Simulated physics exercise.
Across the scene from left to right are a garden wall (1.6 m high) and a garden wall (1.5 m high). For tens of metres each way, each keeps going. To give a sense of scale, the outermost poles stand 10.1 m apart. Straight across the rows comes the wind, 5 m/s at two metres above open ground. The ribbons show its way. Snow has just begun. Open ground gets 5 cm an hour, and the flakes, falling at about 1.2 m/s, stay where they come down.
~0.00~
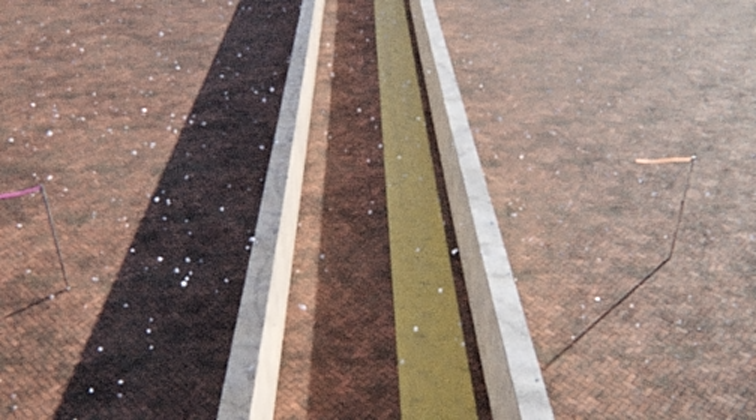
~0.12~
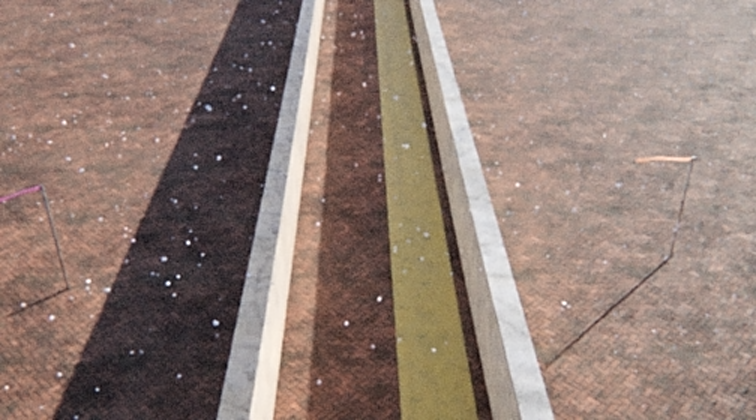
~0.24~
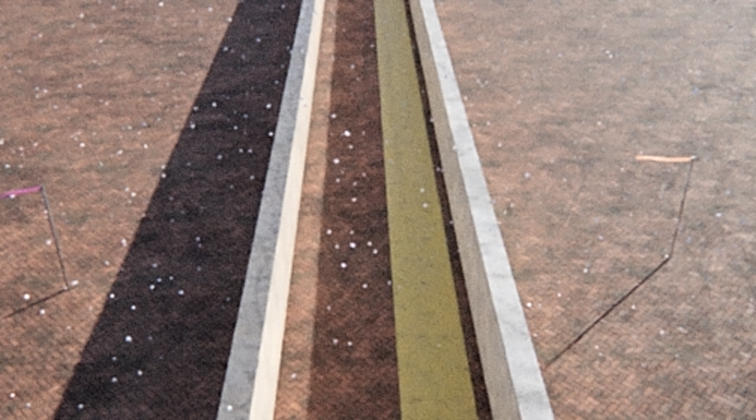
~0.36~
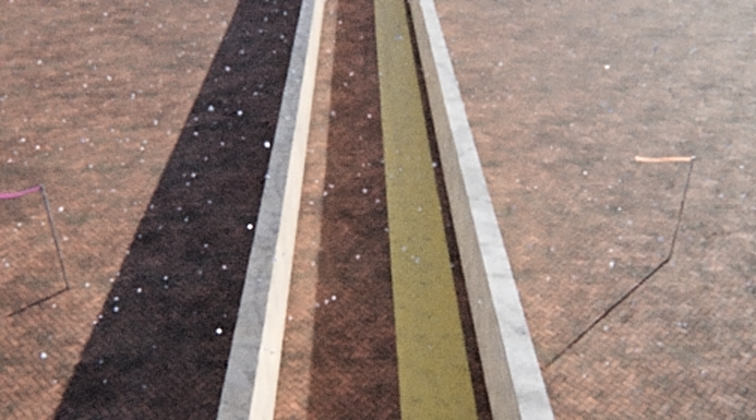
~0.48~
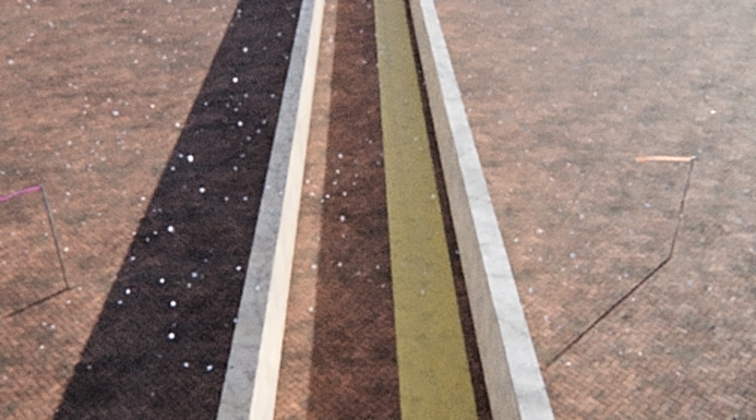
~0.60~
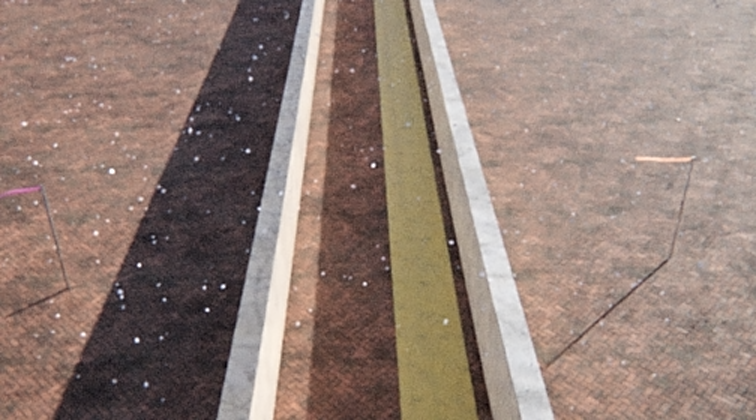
The video shows two long parallel garden walls on brownish ground with a yellow-green strip between them, while small white flakes drift past and ribbons on thin poles at either side stream leftward, barely shifting in the wind.
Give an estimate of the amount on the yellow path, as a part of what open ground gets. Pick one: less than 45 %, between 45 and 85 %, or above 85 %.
Less than 45 %.
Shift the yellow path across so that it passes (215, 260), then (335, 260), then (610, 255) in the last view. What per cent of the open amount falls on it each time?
First around 80 percent, next around 50 percent, last around 100 percent.
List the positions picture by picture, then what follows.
The rows stand in the wind, in the first frame.
The right ribbon ends at (637, 161), leaning 90 degrees to the left and the yellow one passes (420, 259), in the second frame.
Above the rows the flakes slant 80 degrees from upright, towards the left and the top of the right garden wall crosses (464, 141), in the third frame.
The right ribbon ends at (636, 158), leaning 90 degrees to the left and the yellow one passes (411, 187), in the fourth frame.
Above the rows the flakes slant 80 degrees from upright, towards the left, in the fifth frame.
The right ribbon ends at (637, 159), leaning 90 degrees to the left and the top of the left garden wall crosses (284, 138), in the sixth frame.
After 10 minutes open ground has 8 mm and the yellow path 1 mm.
After 30 minutes open ground has 25 mm and the yellow path 2 mm.
After 60 minutes open ground has 50 mm and the yellow path 5 mm, so the yellow path has 9 % of the open amount; the left half of it has 11 %, the right half 7 %.
